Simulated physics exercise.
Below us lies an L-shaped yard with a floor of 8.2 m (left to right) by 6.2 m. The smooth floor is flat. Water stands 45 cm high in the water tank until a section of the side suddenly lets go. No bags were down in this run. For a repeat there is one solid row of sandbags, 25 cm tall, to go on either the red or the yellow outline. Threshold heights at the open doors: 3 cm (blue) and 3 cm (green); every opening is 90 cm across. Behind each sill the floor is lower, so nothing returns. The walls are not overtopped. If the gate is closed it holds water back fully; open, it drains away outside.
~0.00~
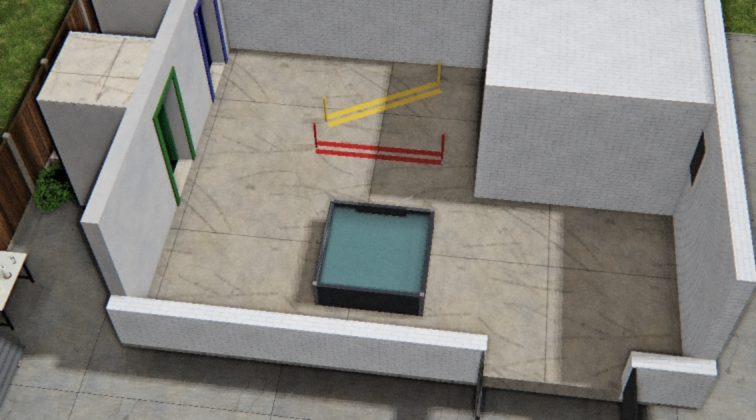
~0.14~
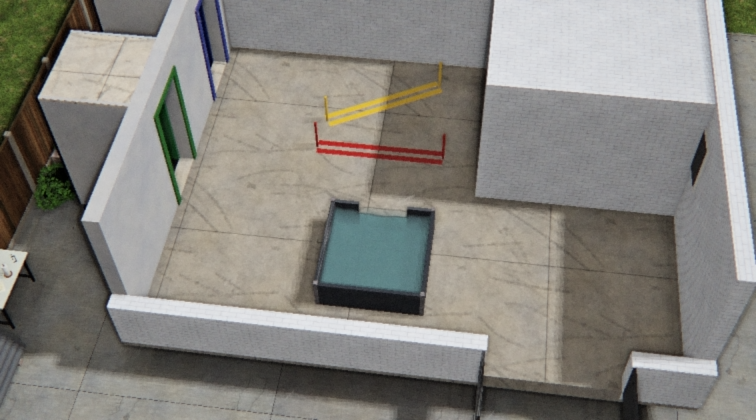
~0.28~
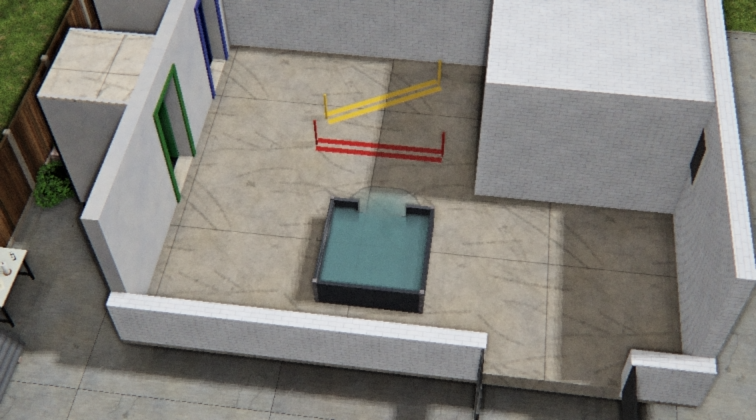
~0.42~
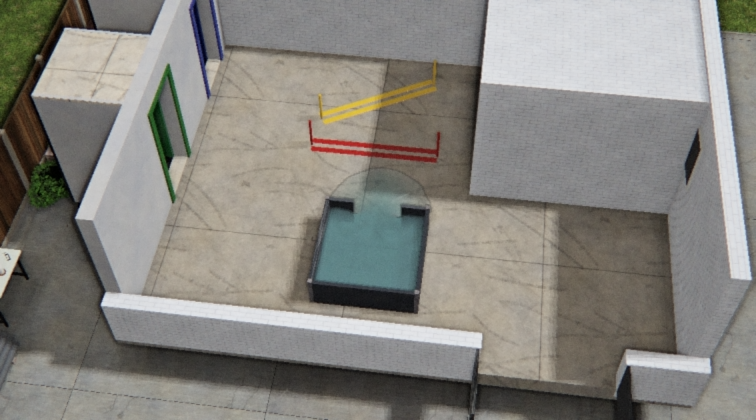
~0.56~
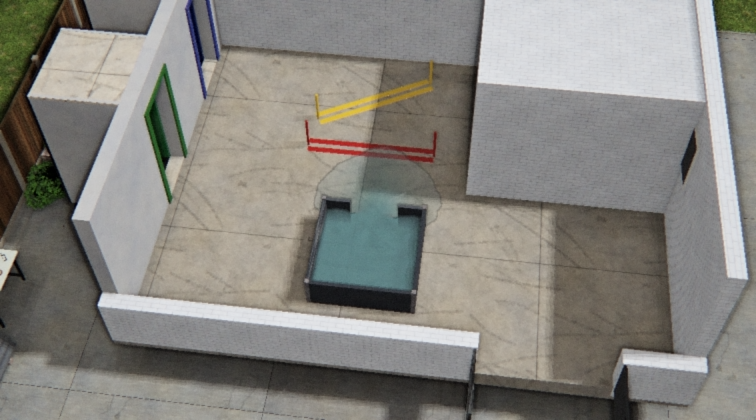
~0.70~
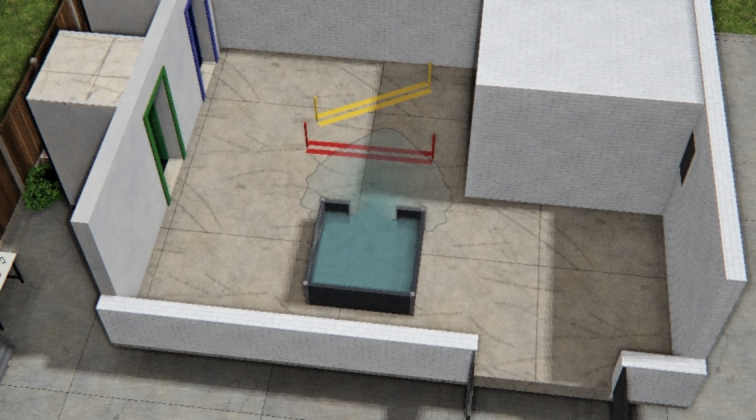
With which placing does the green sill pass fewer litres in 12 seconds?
The yellow mark.
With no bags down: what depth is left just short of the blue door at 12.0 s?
About 5.0 cm.
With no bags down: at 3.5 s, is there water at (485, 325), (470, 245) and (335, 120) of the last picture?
In that order: Still dry, dry, flooded.
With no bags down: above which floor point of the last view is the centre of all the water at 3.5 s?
Around (371, 171).
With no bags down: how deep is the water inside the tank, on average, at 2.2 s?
About 25 cm.
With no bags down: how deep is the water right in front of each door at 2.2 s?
Depths in cm: Blue 0, green 0.
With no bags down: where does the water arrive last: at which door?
Last comes the green one.
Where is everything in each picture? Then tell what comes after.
In the first frame, still water, 45 cm deep, in the water tank at (375, 249).
In the second frame, water pours out on the water tank's far side and has run 0.5 m, to a hidden place; typically 7 cm deep outside, 45 cm at the water tank's back.
In the third frame, the front is at a hidden place, 0.7 m from the gap on the water tank's far side; 0.6 m2 of floor is under water; 45 cm left at the back of the water tank.
In the fourth frame, water pours out on the water tank's far side and has run 1.2 m, to (382, 171); typically 5 cm deep outside, 45 cm at the water tank's back.
In the fifth frame, the front is at (382, 150), 1.6 m from the gap on the water tank's far side; 2.0 m2 of floor is under water; 44 cm left at the back of the water tank.
In the sixth frame, the front is at (381, 134), 2.1 m from the gap on the water tank's far side; 2.8 m2 of floor is under water; 38 cm left at the back of the water tank.
After 1.4 s water covers 20 % of the floor and is deepest (26 cm) near (373, 223) in the run without bags; in at the green door, 0 L with no bags, 0 L with the row on red, 0 L on yellow.
After 2.2 s water covers 30 % of the floor and is deepest (18 cm) near (373, 223) in the run without bags; in at the green door, 0 L with no bags, 0 L with the row on red, 0 L on yellow.
After 3.5 s water covers 35 % of the floor and is deepest (16 cm) near (373, 223) in the run without bags; in at the green door, 0 L with no bags, 20 L with the row on red, 0 L on yellow.
After 7.0 s water covers 40 % of the floor and is deepest (10 cm) near (205, 96) in the run without bags; in at the green door, 0 L with no bags, 58 L with the row on red, 0 L on yellow.
After 12.0 s water covers 65 % of the floor and is deepest (6 cm) near (129, 323) in the run without bags; in at the green door, 1 L with no bags, 67 L with the row on red, 4 L on yellow.
